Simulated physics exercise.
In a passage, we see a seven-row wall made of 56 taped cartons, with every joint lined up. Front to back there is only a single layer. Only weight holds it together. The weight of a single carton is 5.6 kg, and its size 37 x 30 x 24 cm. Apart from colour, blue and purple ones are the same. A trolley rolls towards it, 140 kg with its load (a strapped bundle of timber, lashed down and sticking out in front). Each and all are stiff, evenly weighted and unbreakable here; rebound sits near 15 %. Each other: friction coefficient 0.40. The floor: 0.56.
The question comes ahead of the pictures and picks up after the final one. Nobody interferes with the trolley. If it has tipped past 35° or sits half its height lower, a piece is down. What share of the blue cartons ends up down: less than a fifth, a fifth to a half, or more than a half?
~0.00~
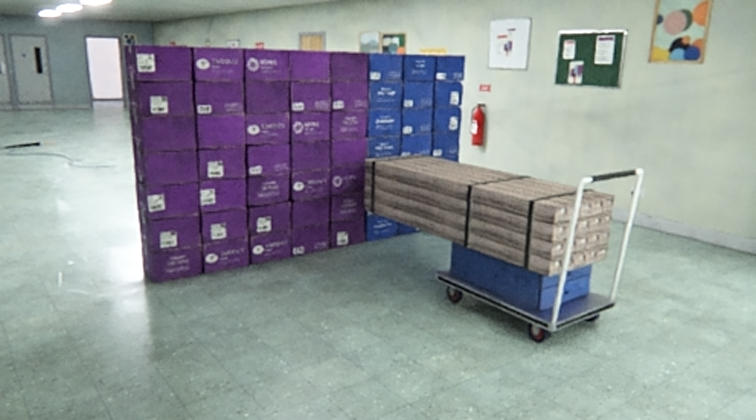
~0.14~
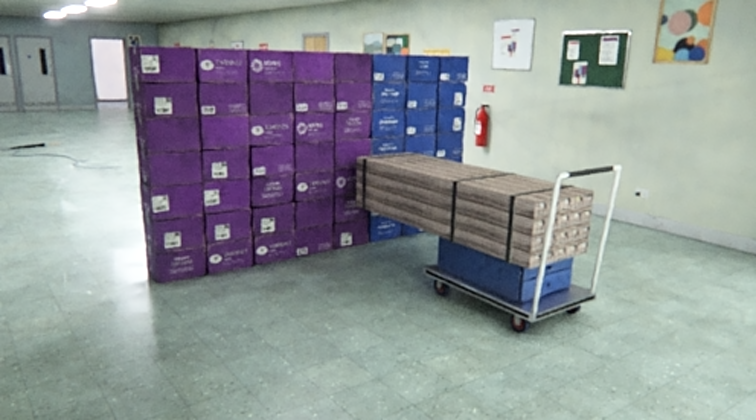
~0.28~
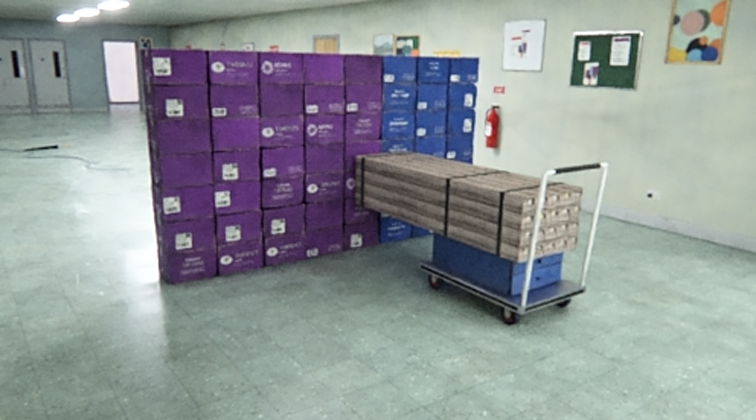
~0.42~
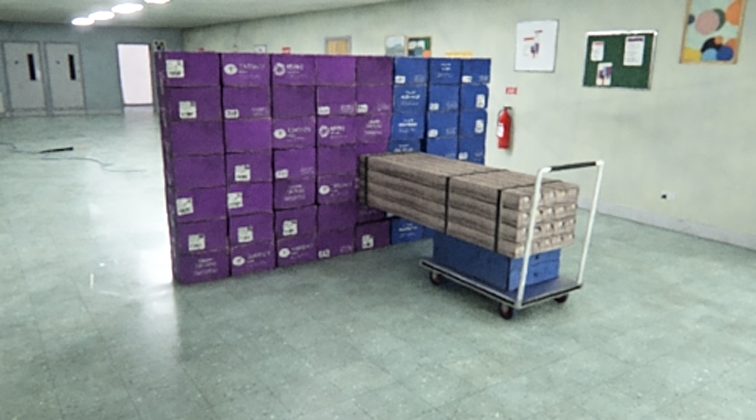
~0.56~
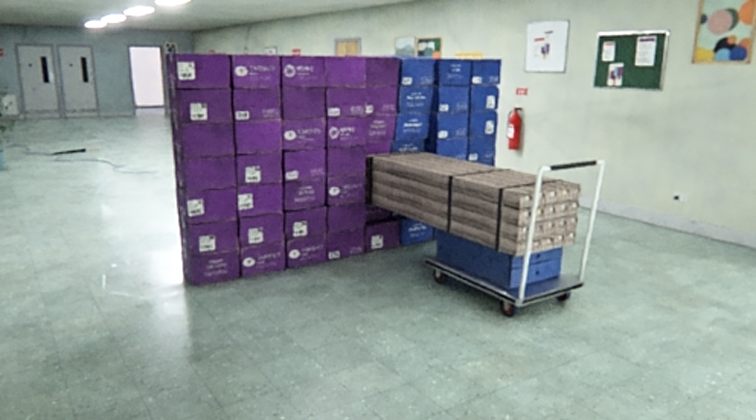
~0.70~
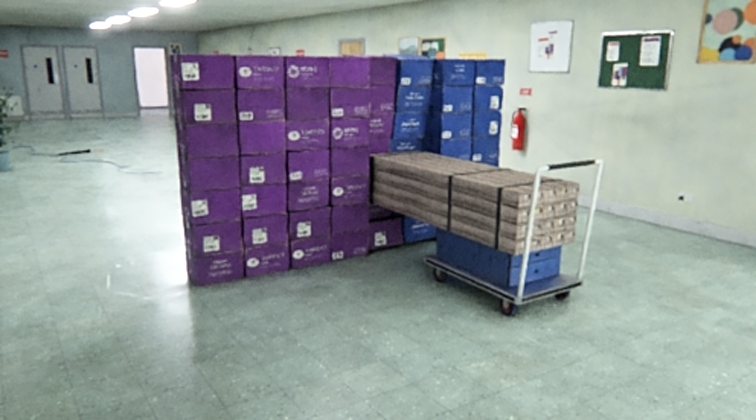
A fifth to a half.
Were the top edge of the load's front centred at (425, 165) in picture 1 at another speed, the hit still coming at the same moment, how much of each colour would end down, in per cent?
Down at the end: Purple 20 per cent, blue 20 per cent.
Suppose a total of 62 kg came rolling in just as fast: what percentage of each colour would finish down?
That would leave purple at 0 and blue at 0 per cent.
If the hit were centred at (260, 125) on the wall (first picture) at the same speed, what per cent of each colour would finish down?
You'd end up with purple at 50 and blue at 0 percent down.
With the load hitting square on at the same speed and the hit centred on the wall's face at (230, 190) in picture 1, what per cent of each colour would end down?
Then purple ends 50 per cent down and blue 0 per cent.
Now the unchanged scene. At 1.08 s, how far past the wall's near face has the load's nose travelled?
Roughly 30 cm past it.
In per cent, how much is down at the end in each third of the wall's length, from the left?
From the left: 0, then 40, then 30 percent.
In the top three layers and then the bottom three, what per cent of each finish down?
20 % and 20 %.
By 1.08 s, load 30 cm past the wall's line, still rolling; none of the 21 blue cartons down (0 of 56 in all colours); top blue carton unmoved.
By 1.44 s, load 35 cm past the wall's line, still rolling; 7 of the 21 blue cartons down (13 of 56 in all colours); top blue carton unmoved.
When it is over (2.3 s), load 38 cm past the wall's line, stopped; 7 of the 21 blue cartons down (13 of 56 in all colours); top blue carton unmoved; top purple carton unmoved. That is 33 per cent. In pixels of the last frame, middles, top blue carton near (449, 72), top purple carton near (202, 72).
